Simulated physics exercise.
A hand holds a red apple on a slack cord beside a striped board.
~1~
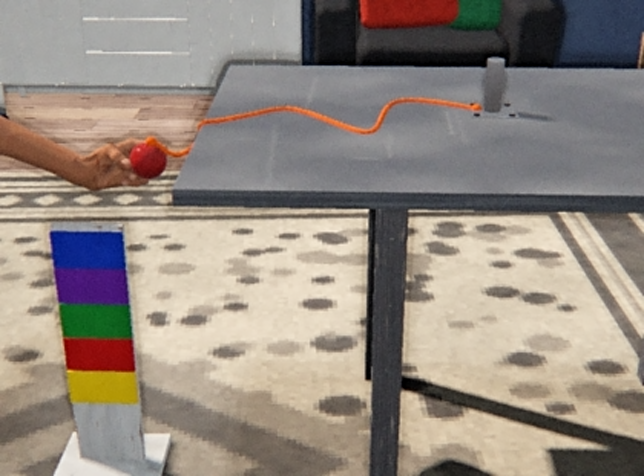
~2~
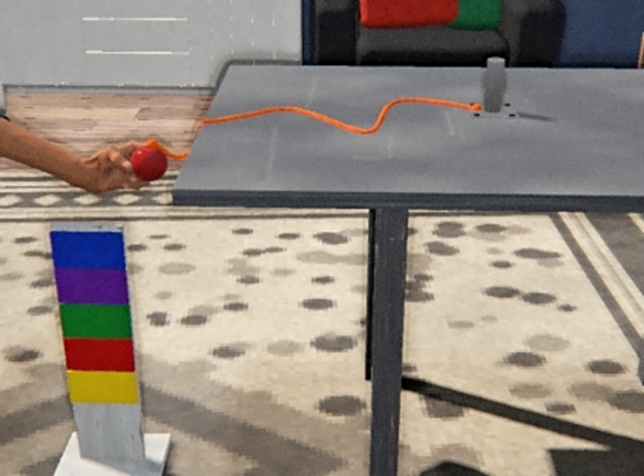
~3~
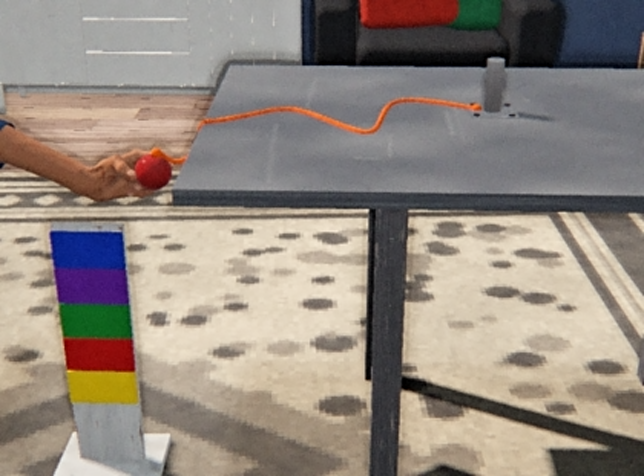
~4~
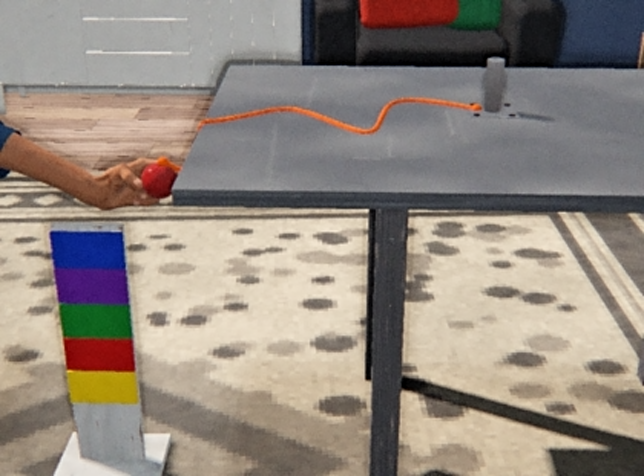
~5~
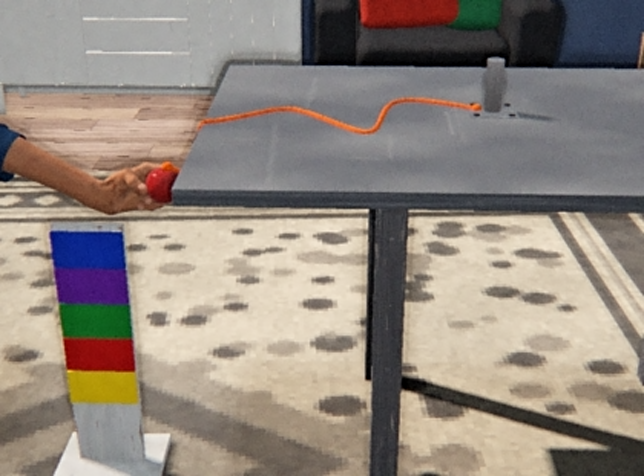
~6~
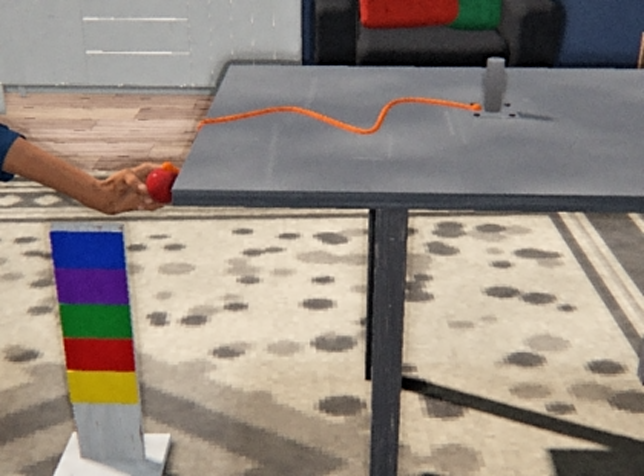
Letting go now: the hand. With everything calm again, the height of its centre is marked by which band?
By the green band.
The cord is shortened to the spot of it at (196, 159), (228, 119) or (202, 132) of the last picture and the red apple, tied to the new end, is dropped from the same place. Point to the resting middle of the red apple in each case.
Near (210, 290), (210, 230) and (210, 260).
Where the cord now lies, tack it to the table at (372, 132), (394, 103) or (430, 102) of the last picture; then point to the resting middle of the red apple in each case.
In order of the tries: About (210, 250), about (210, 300), about (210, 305).
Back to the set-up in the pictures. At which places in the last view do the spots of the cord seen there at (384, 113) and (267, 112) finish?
Around (350, 111), then around (209, 167).
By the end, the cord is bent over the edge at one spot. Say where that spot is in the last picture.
It's the piece you see at (312, 114).
Early on, apple near (194, 300); level with purple.
Midway, apple near (233, 299); level with green.
Finally, apple near (216, 307); level with green. At green.
